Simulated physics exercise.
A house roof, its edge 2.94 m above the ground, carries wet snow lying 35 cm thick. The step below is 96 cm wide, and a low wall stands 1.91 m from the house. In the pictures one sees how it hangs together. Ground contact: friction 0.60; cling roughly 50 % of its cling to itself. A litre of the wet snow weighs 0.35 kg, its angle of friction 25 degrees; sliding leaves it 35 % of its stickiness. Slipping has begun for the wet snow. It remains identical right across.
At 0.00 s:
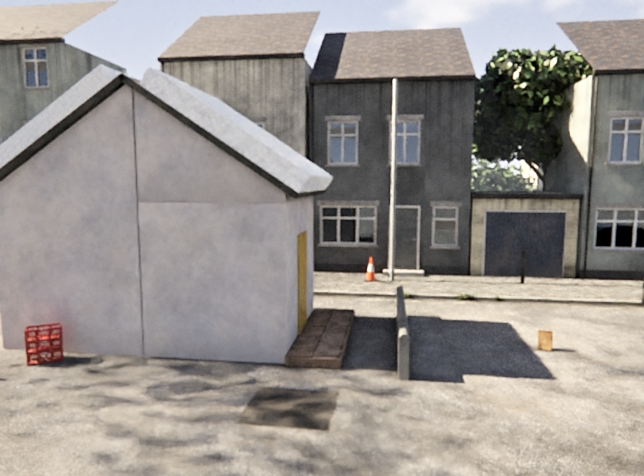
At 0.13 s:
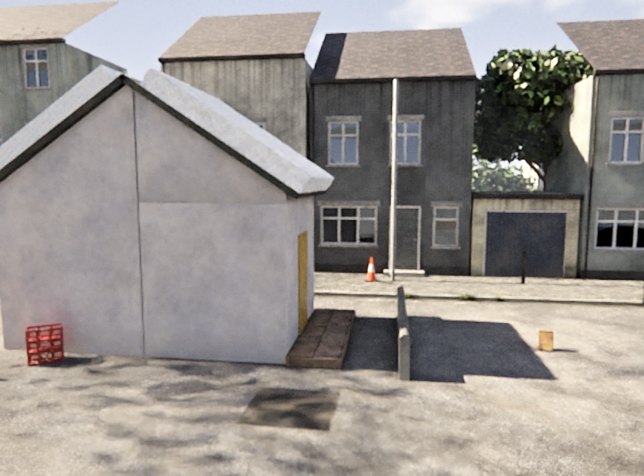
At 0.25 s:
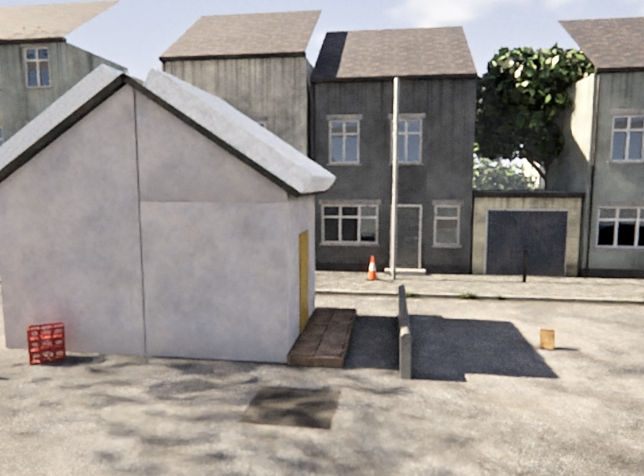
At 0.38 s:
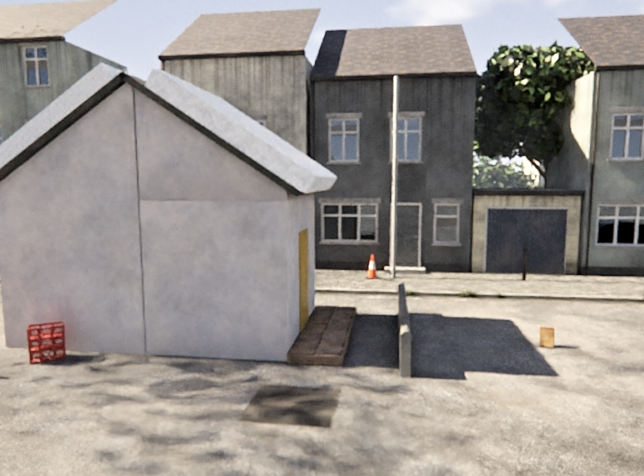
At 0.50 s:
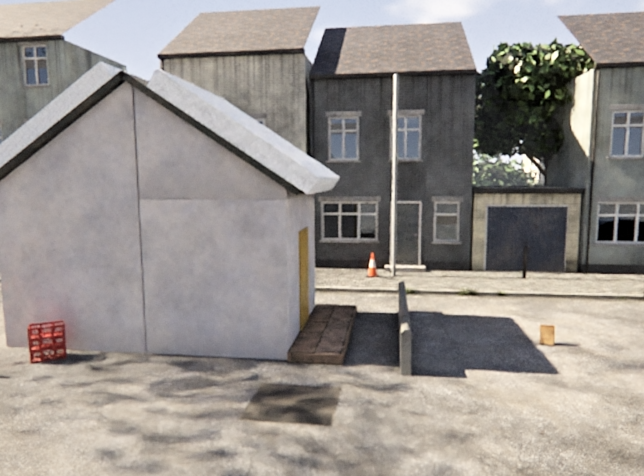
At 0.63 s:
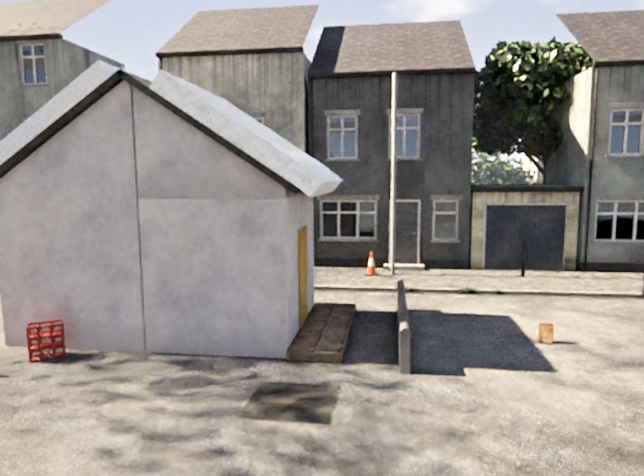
Snow on the roof of the pale house slides slightly down toward the right eave.
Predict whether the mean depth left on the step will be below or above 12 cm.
It will be above.
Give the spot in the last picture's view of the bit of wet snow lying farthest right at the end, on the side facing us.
Around (559, 373).
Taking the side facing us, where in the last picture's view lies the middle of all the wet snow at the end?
Somewhere near (374, 344).
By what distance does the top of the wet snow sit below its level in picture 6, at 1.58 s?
Measured change: About 0.8 m.
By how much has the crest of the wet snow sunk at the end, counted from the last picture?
Roughly 4.0 m.
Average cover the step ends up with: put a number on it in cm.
It comes to some 24 cm.
After 1.06 s, 90 % of the snow is still up on the roof and 10 % is falling or down.
After 1.58 s, 64 % of the snow is still up on the roof and 36 % is falling or down.
After 2.09 s, 28 % of the snow is still up on the roof and 72 % is falling or down.
After 2.60 s, none of the snow is still up on the roof and all is falling or down.
After 3.70 s, at the end, none of the snow is still up on the roof and the snow on the step is 24 cm deep on average.
